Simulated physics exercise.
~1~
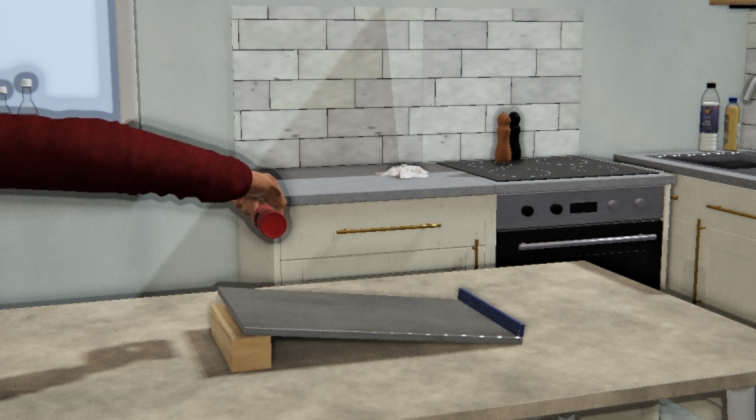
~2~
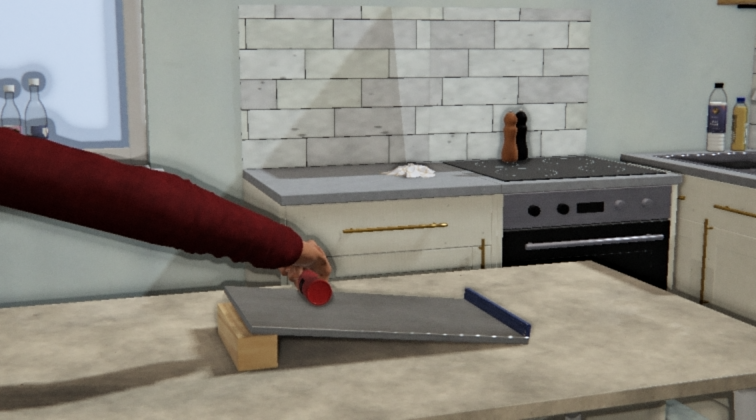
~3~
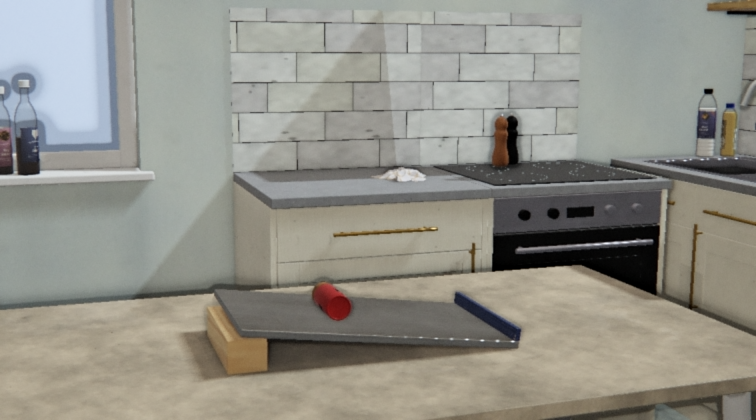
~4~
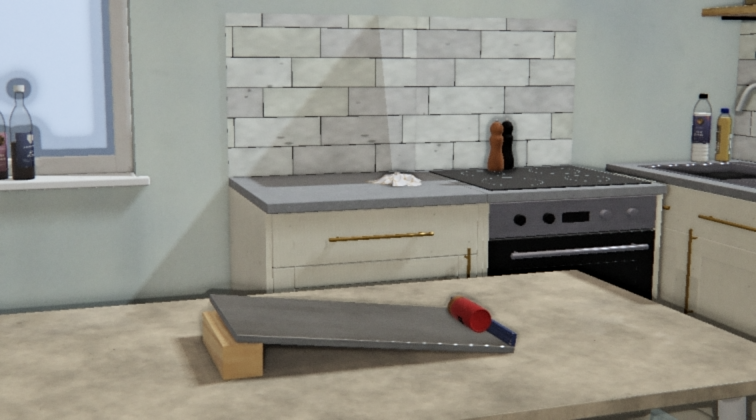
At first, a hand at the end of a dark red sleeve holds a small red shaker beyond a wooden-topped table in a kitchen, where a grey board slopes down to the right from a wooden block. The arm moves right and lowers the shaker on its side onto the upper part of the board. The hand lets go and withdraws out of view, leaving the shaker slightly farther along. The shaker then rolls down the slope to the right while the board stays propped in place. It ends up on its side at the low end, by the blue strip.
